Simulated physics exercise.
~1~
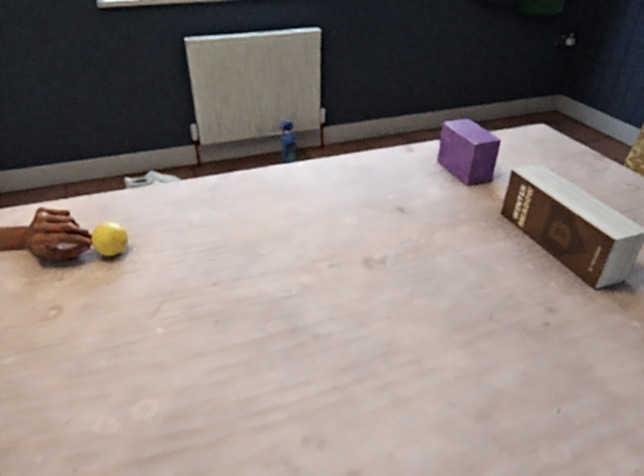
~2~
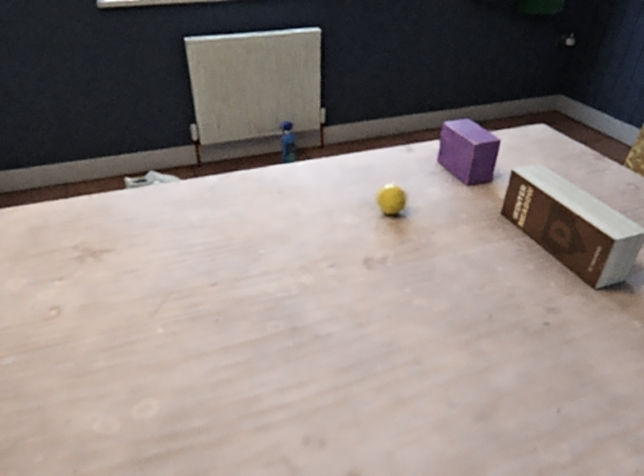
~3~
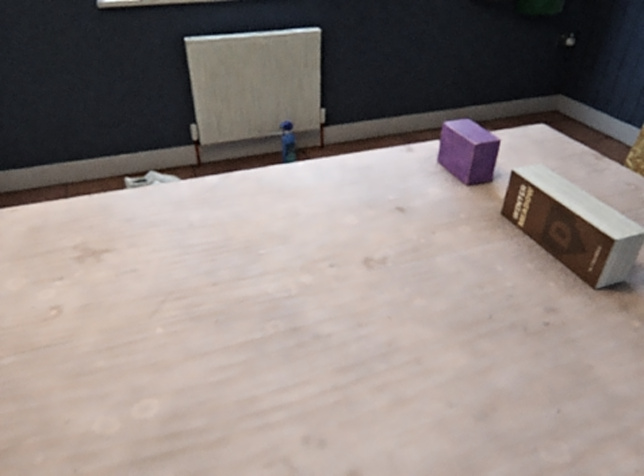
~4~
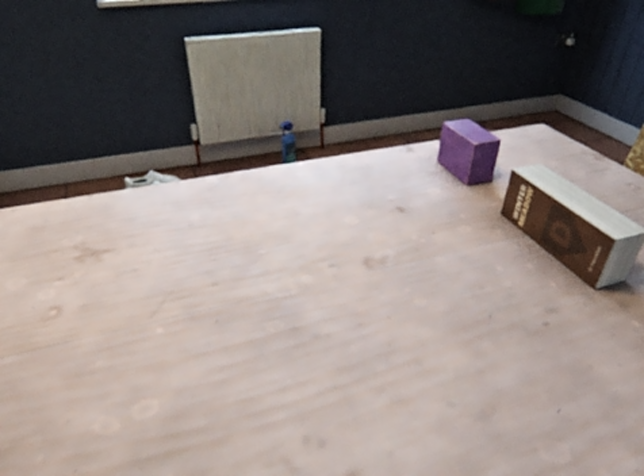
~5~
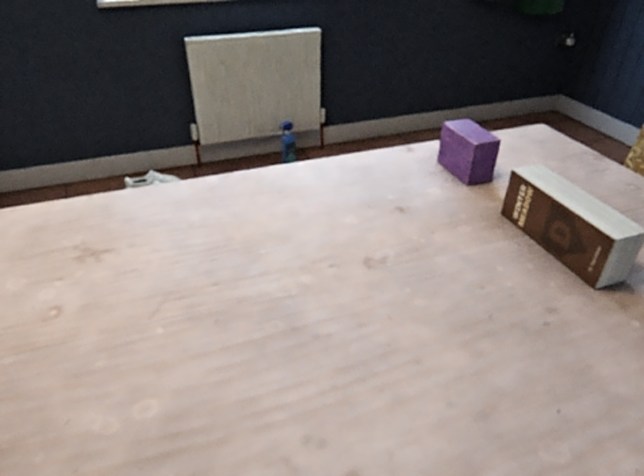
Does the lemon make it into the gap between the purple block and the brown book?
Yes, the lemon rolls into the gap and goes out of sight, while the purple block and the brown book stay where they are.
